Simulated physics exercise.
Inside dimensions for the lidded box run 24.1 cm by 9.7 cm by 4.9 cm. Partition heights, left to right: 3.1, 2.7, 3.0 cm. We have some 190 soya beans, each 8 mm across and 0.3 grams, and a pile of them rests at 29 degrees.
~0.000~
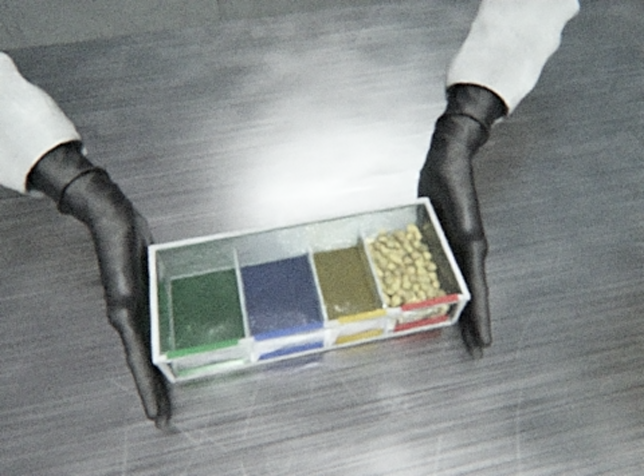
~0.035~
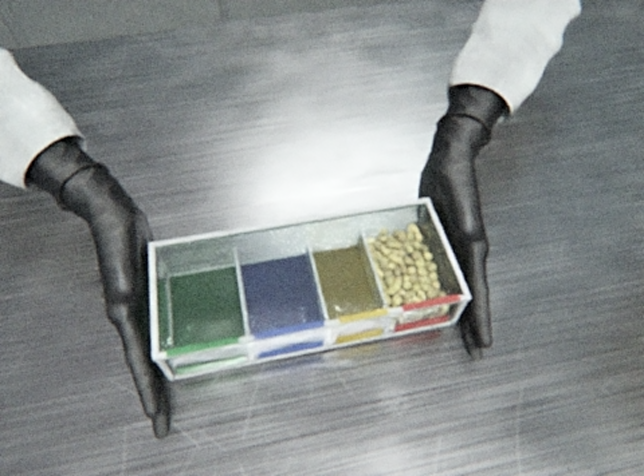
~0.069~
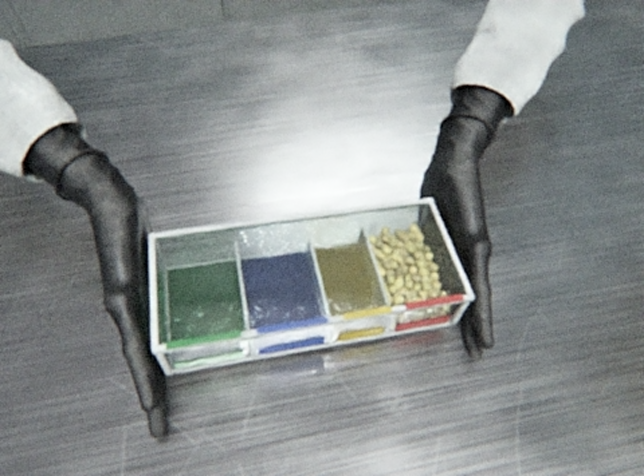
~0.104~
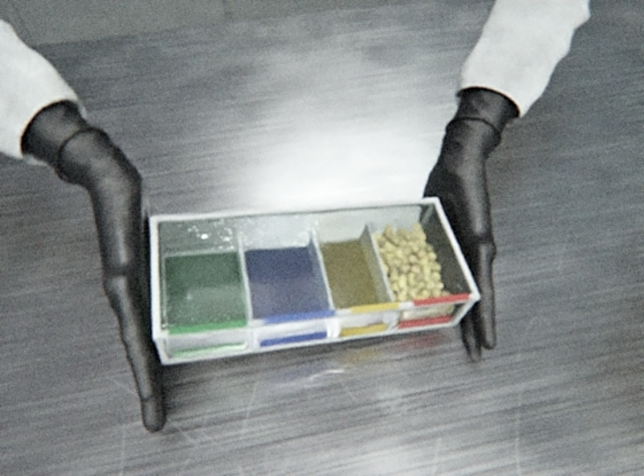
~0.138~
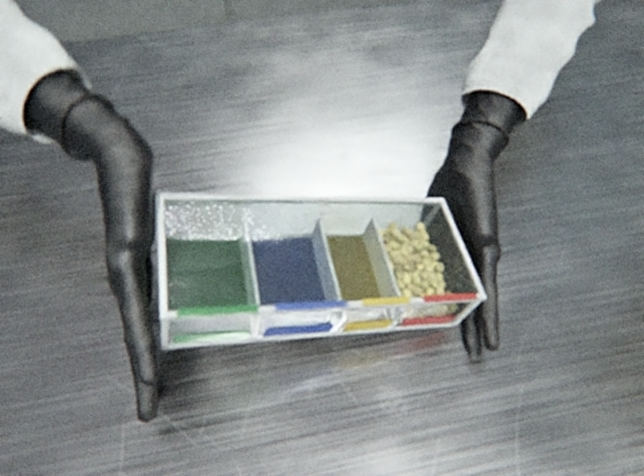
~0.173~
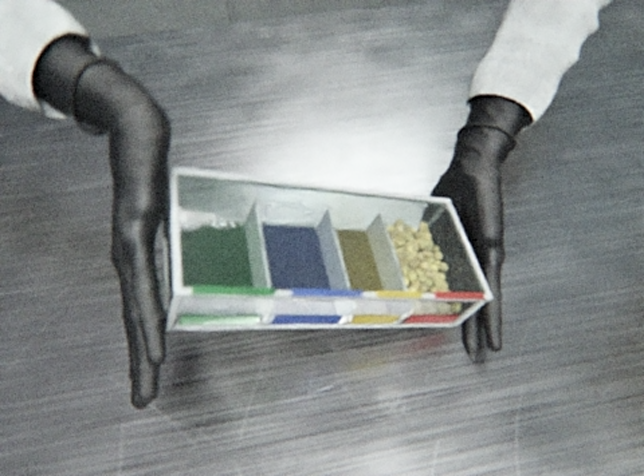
In the video, two dark-gloved hands hold a clear box with green, blue, yellow and red-edged compartments, the rightmost containing pale beans, above a brushed metal surface, then gradually tilt it, raising its left end.
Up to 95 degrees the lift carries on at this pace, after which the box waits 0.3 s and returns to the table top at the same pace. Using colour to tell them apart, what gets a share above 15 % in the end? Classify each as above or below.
Classification: Red above, blue below, green below, yellow below.
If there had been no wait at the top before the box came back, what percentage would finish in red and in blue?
Result - red: 100 %; blue: 0 %.
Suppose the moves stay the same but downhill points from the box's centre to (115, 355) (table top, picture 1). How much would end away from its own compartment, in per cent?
I'd say close to 100 %.
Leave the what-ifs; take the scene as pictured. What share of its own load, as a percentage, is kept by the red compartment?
Share retained: Approx. 100 %.
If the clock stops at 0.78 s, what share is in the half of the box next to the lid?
Around 50 in a hundred, give or take.
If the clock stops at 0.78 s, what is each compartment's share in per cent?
In per cent: Red 100, blue 0, green 0, yellow 0.
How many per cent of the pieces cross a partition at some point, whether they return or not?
Some 0 per cent.
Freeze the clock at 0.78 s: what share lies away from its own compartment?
At that instant it's around 0 per cent.
After 0.78 s, tilt 95 degrees; red 100 %.
After 1.18 s, tilt 55 degrees; red 100 %.
After 1.67 s, tilt 0 degrees; red 100 %.
In the end, at 2.1 s, red 100 %, blue 0 %, green 0 %, yellow 0 %.
